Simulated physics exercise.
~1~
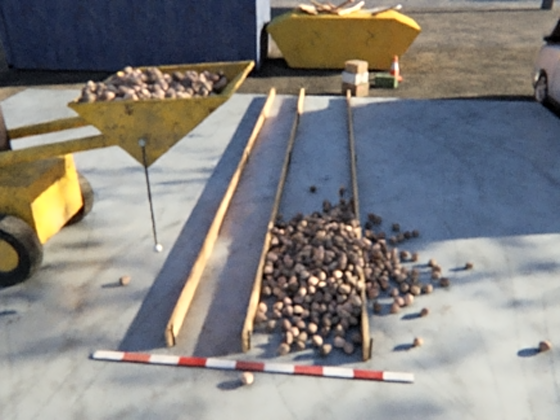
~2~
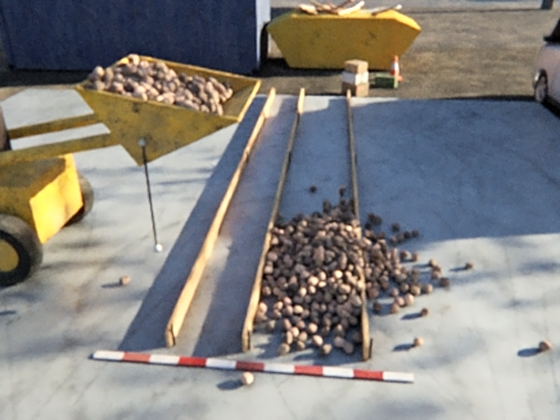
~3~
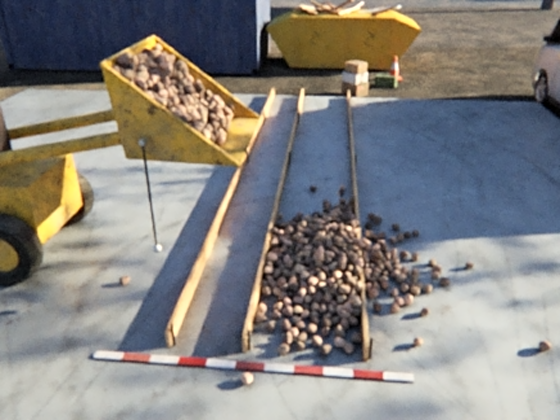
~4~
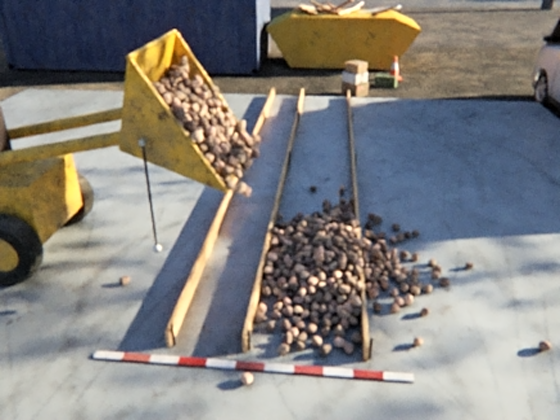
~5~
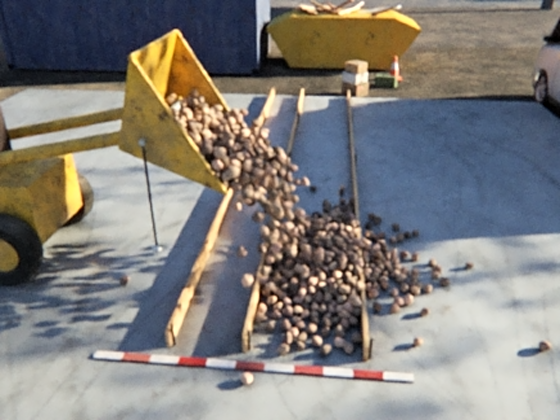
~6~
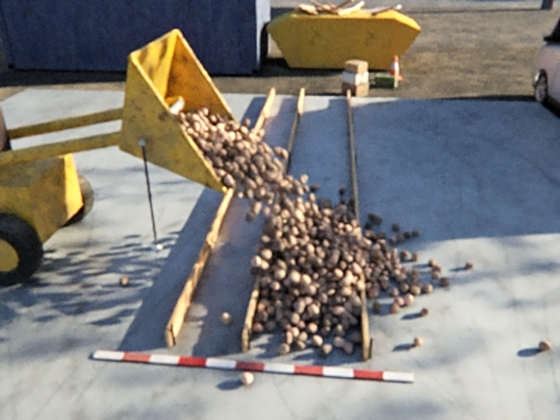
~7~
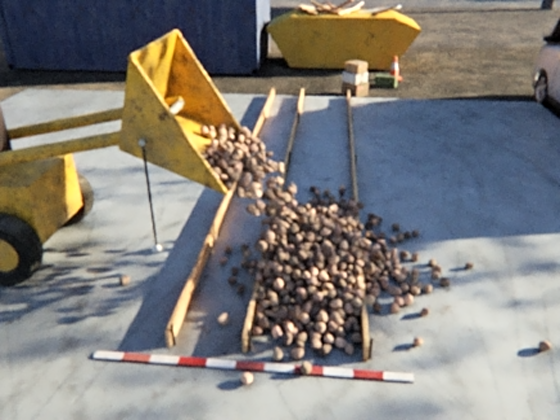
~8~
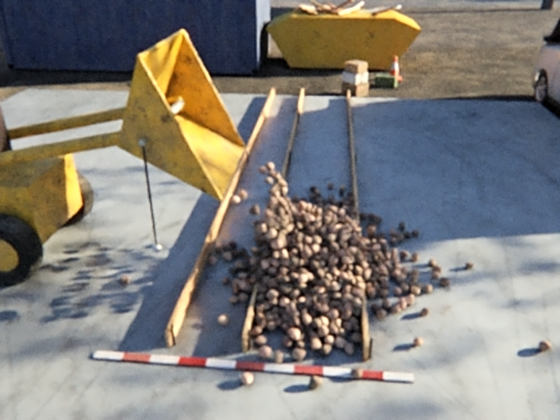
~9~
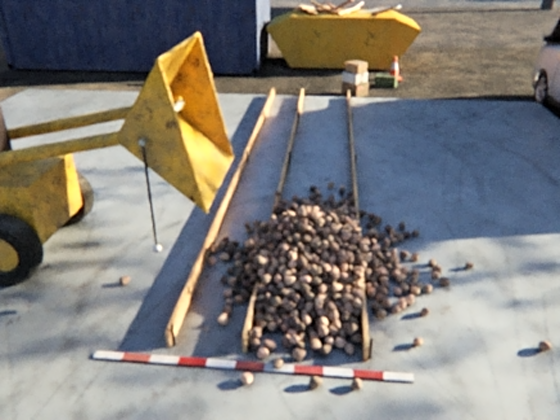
A yellow loader with a raised bucket of round brown stones stands at the left of a pale concrete yard, seen from above by a still camera. Three wooden boards run away from the viewer, a loose heap of similar stones lies around the right-hand pair, and a red and white staff lies in front. Behind are a dark blue wall and a yellow skip. The bucket tips steeply to the right, and stones pour over the left board onto the heap. It tips further and empties, leaving a larger pile spread mostly between the middle and right boards, with some stones on either side.
